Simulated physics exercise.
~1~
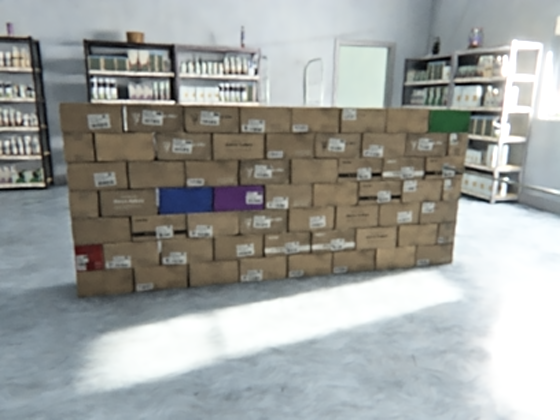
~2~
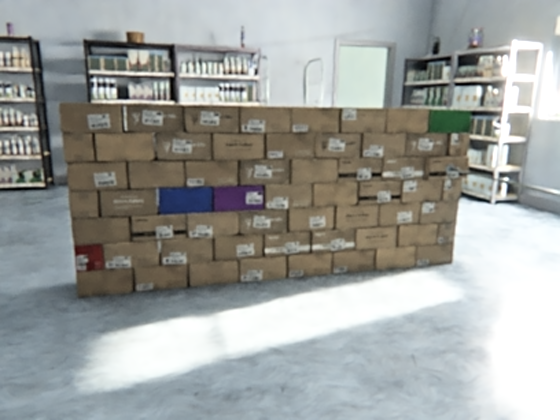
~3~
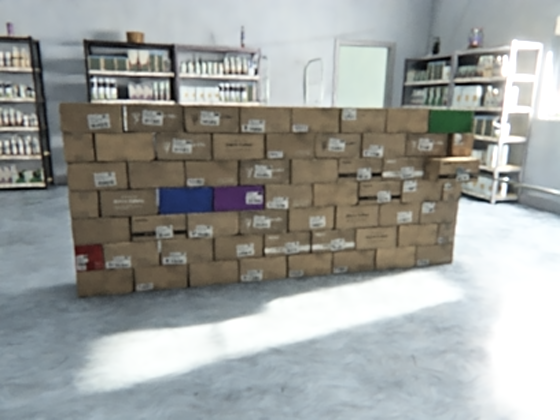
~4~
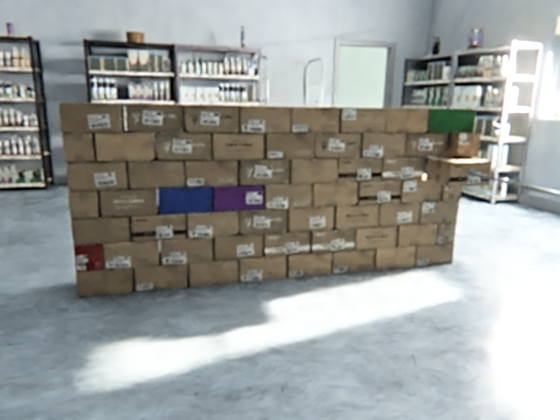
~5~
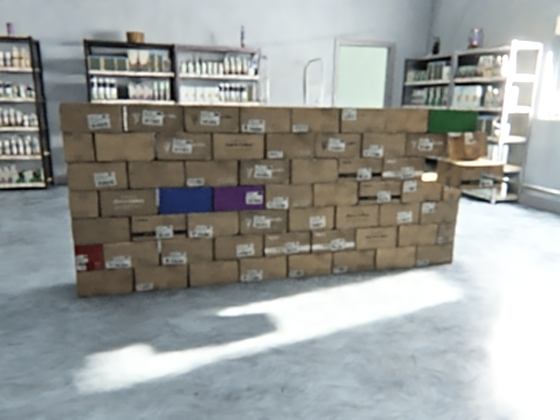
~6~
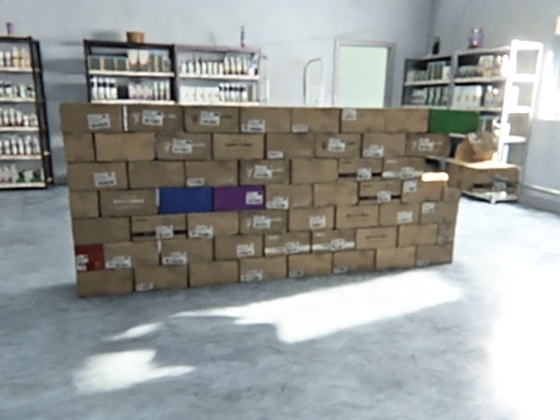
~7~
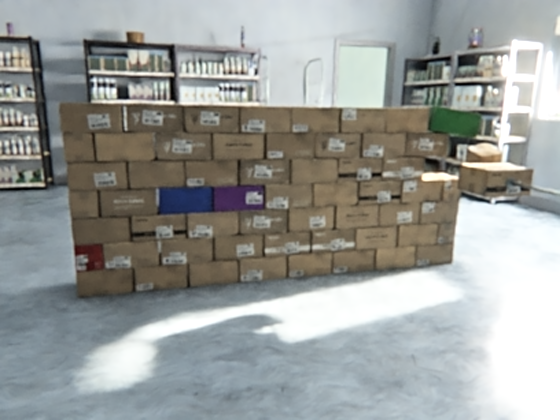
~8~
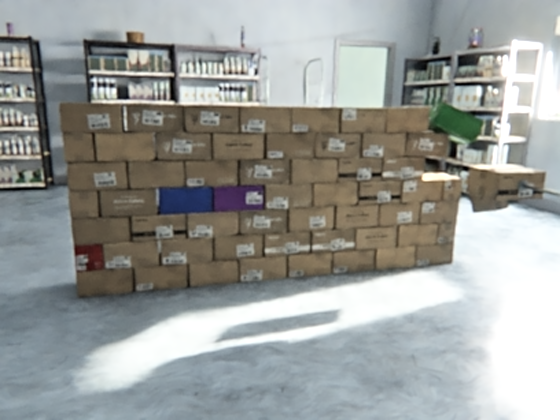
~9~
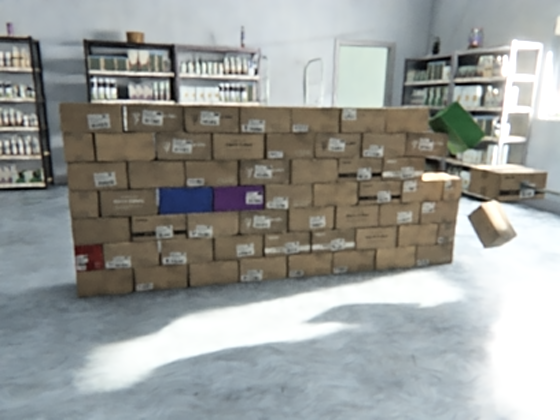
A long wall of brown cardboard parcels stands on the pale, sunlit floor of a storeroom, seen from the front by a still camera, with stocked shelves and a doorway behind. A green parcel sits at the top right corner, a blue and a purple one lie side by side left of centre, and a red one is near the bottom left. A parcel near the upper right end slides out to the right, and a smaller piece beside it tilts and tumbles off towards the floor. The green parcel then tips steeply rightward and is falling at the end, while the rest of the wall stands.
